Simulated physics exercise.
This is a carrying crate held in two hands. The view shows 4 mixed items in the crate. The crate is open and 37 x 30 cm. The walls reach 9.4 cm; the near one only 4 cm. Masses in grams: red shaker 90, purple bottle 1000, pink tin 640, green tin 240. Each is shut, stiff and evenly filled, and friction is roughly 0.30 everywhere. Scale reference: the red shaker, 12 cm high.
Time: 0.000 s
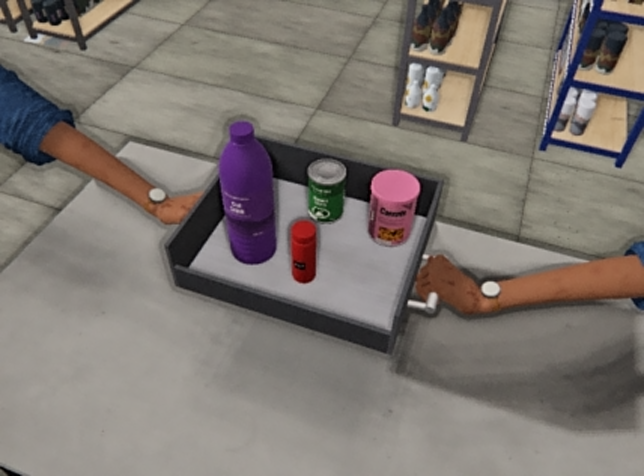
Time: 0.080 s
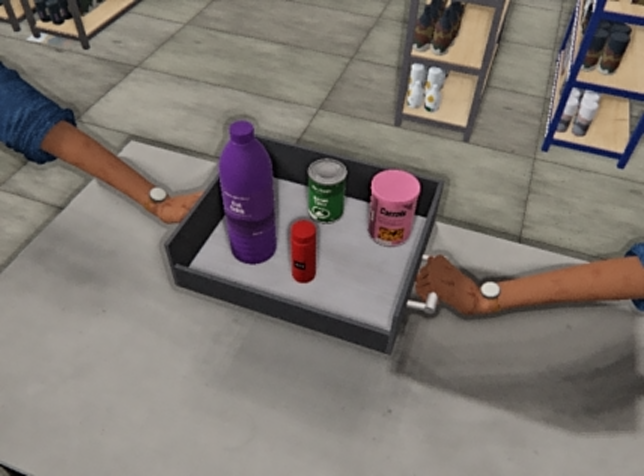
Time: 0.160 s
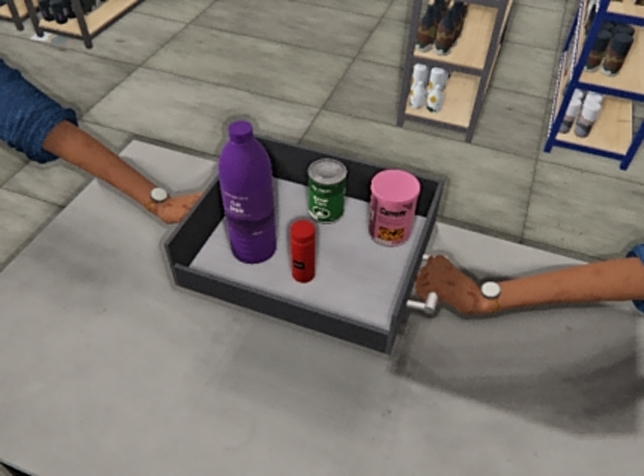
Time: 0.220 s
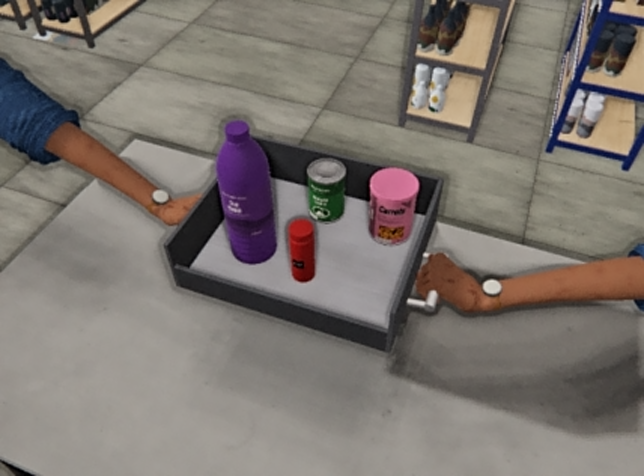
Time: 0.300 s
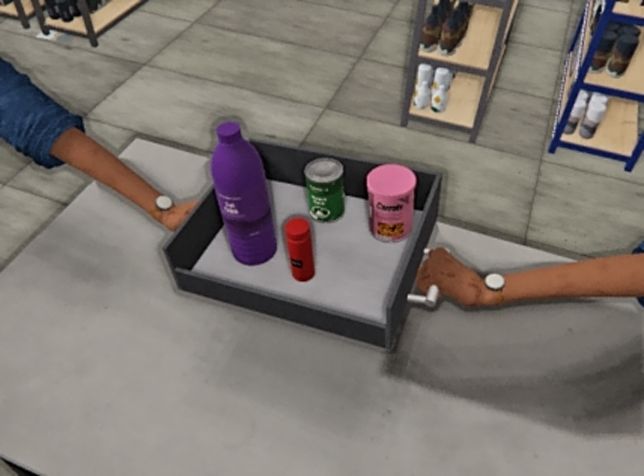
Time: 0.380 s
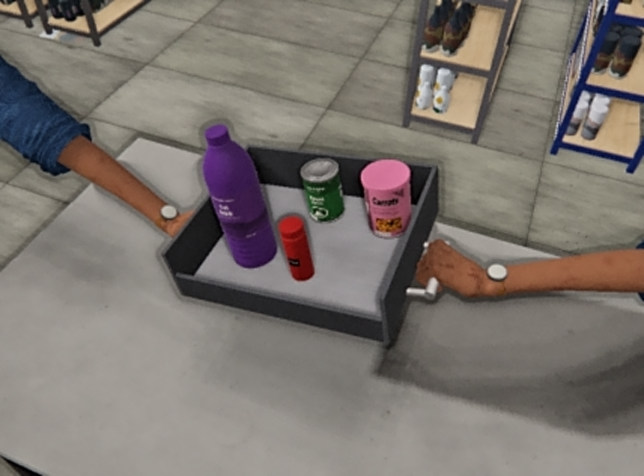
At the start, two hands hold an open dark crate level above a grey surface, with a purple bottle, a red shaker, a green tin and a pink tin standing inside. After staying almost still, the hands tilt the crate slightly, left side down, and the upright items lean left with it.
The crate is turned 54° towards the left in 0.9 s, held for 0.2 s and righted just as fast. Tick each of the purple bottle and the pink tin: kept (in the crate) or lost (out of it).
My prediction: Purple bottle: In, pink tin: In.
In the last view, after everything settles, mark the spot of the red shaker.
Its centre ends close to (192, 248) in the last view.
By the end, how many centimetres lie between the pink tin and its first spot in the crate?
Around 27 centimetres.
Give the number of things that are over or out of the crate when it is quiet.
Total: 0.
Around 0.78 s, crate at 48°, left side down; pink tin shifted 10 cm near (316, 190); purple bottle tipped 3° against what carries it near (208, 237); green tin shifted 12 cm.
Around 0.98 s, crate at 54°, left side down; pink tin shifted 19 cm near (287, 215); purple bottle shifted 5 cm near (211, 245); red shaker shifted 18 cm.
Finally (2.6 s), not toppled but over 5 cm from the start, red shaker, pink tin and green tin; the last one still in place (within 5 cm). In the last view, purple bottle near (219, 192), pink tin near (248, 191).
